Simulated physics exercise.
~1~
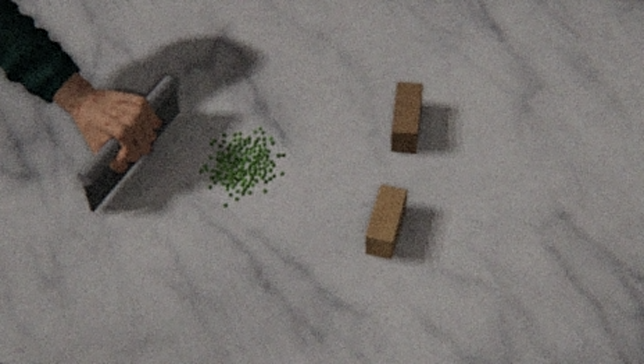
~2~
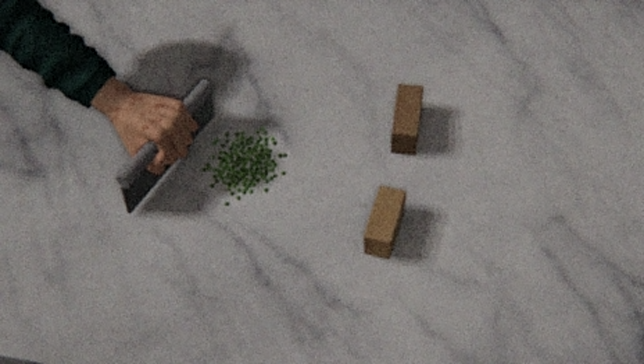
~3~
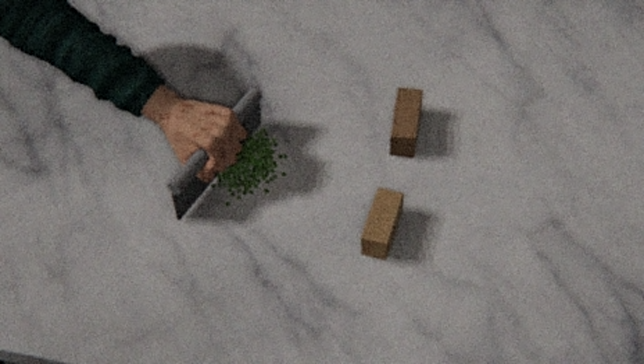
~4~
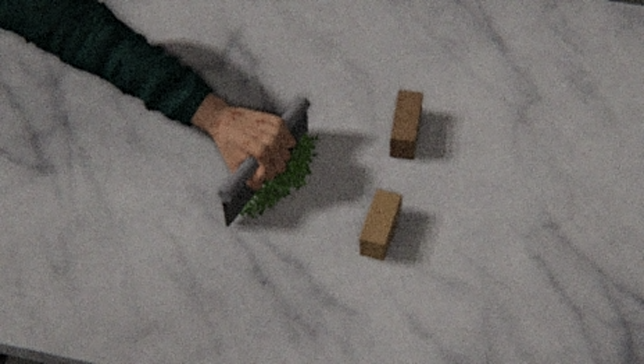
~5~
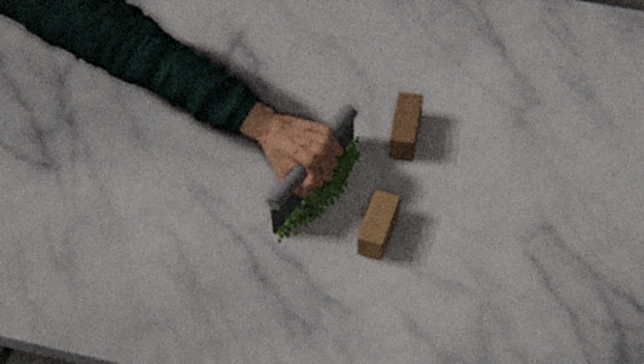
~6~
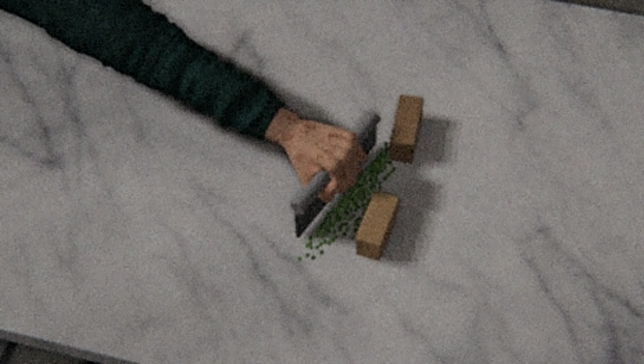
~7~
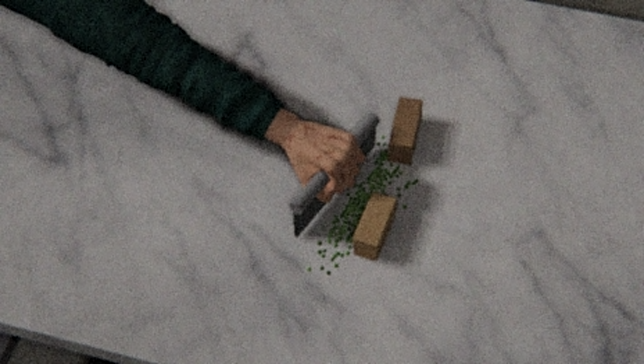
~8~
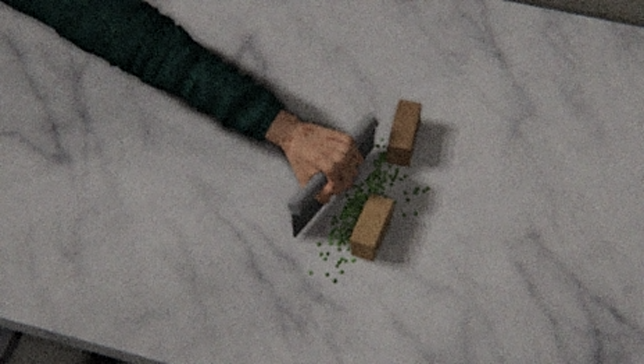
A hand in a dark green sleeve pushed a flat scraper to the right across a marble surface, sweeping small green pieces toward two brown blocks, then stopped; a few pieces slipped into the gap and around the nearer block, while most stayed held up before them.
